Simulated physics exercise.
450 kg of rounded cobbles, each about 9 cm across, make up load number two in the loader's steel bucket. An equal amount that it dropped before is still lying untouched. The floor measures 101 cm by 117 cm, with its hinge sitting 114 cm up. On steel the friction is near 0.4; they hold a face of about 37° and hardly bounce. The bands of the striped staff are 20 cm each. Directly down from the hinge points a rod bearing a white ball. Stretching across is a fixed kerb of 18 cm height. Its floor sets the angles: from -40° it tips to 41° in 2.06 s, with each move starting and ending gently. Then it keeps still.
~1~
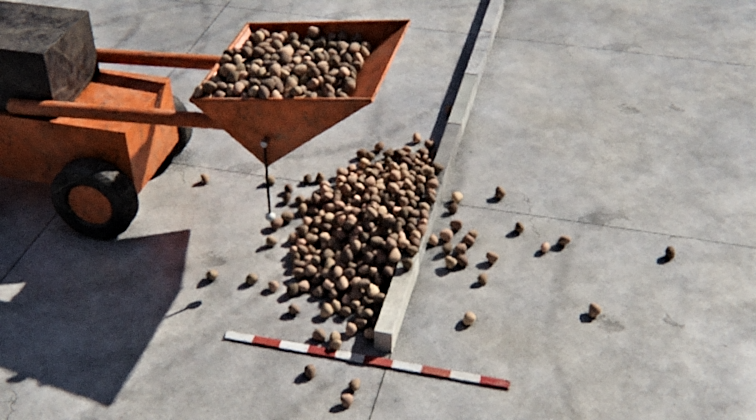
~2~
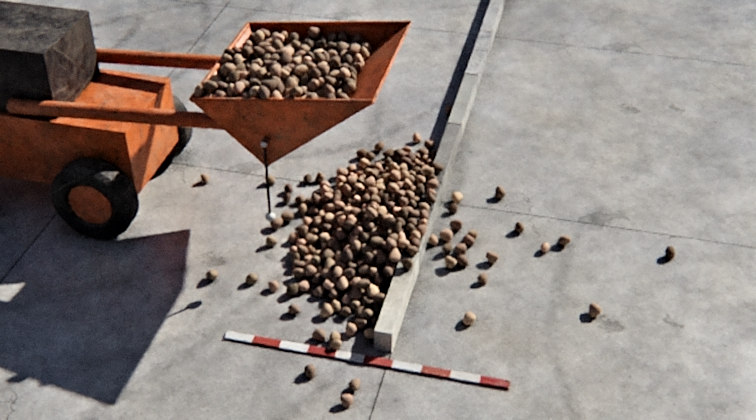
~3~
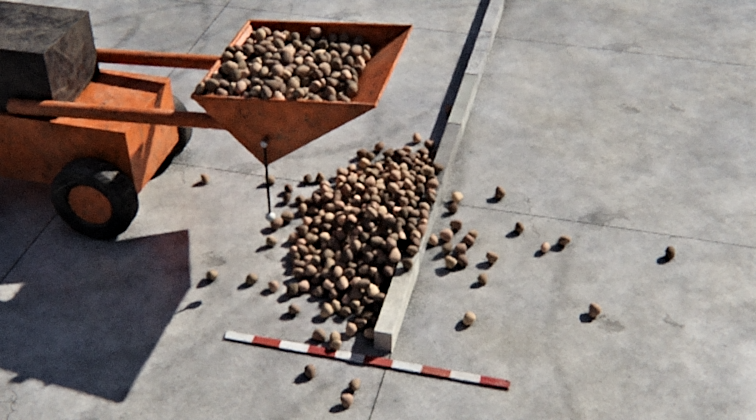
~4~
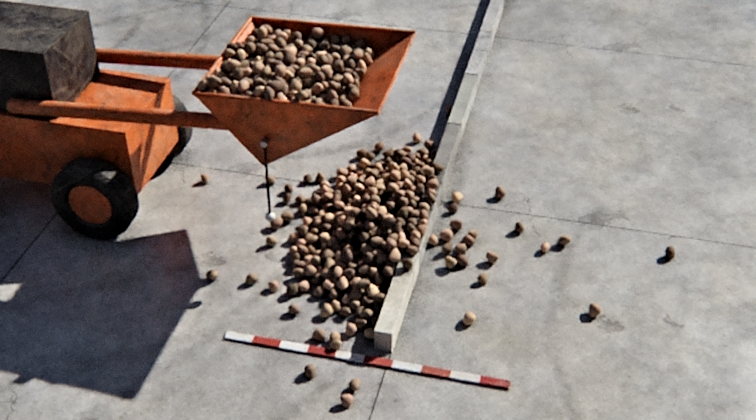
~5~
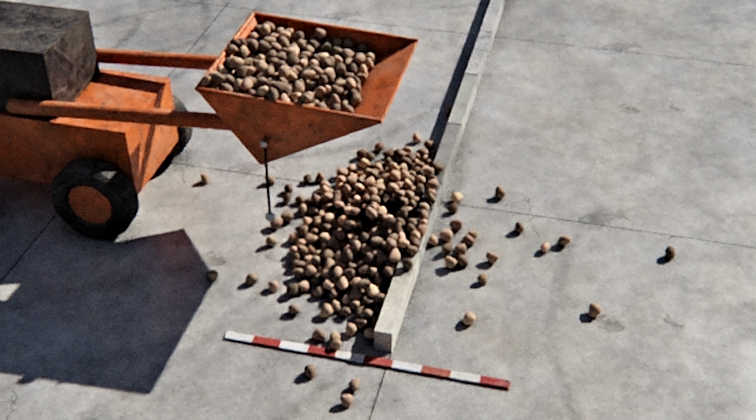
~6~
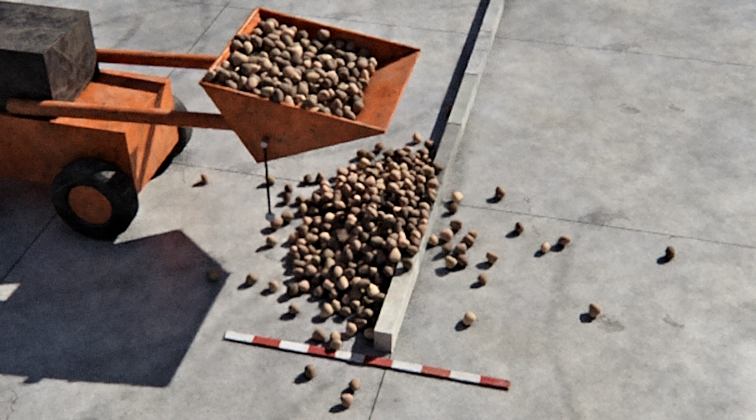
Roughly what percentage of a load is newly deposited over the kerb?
Around 42 per cent of a load is newly deposited there.
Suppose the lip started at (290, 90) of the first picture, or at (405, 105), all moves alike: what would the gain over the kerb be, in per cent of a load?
Roughly 0 and 80 percent, in that order.
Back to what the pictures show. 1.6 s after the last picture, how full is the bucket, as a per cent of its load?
About 25 percent.
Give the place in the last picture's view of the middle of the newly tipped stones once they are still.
(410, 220).
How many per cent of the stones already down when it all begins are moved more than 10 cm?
5 %.
Then, 0.9 s after the last picture the floor is at 28°; in per cent of one load, 97 in the bucket, 100 on this side of the kerb, 4 over the kerb; the foremost stones are at (543, 265).
Then, 1.6 s after the last picture the floor is at 41°; in per cent of one load, 26 in the bucket, 153 on this side of the kerb, 21 over the kerb; the foremost stones are at (550, 255).
Then, 1.9 s after the last picture the floor is at 41°; in per cent of one load, 5 in the bucket, 158 on this side of the kerb, 38 over the kerb; the foremost stones are at (569, 242).
Then, 4.6 s after the last picture the floor is at 41°; in per cent of one load, 1 in the bucket, 153 on this side of the kerb, 46 over the kerb; the foremost stones are at (583, 245). Net gain over the kerb, 42.
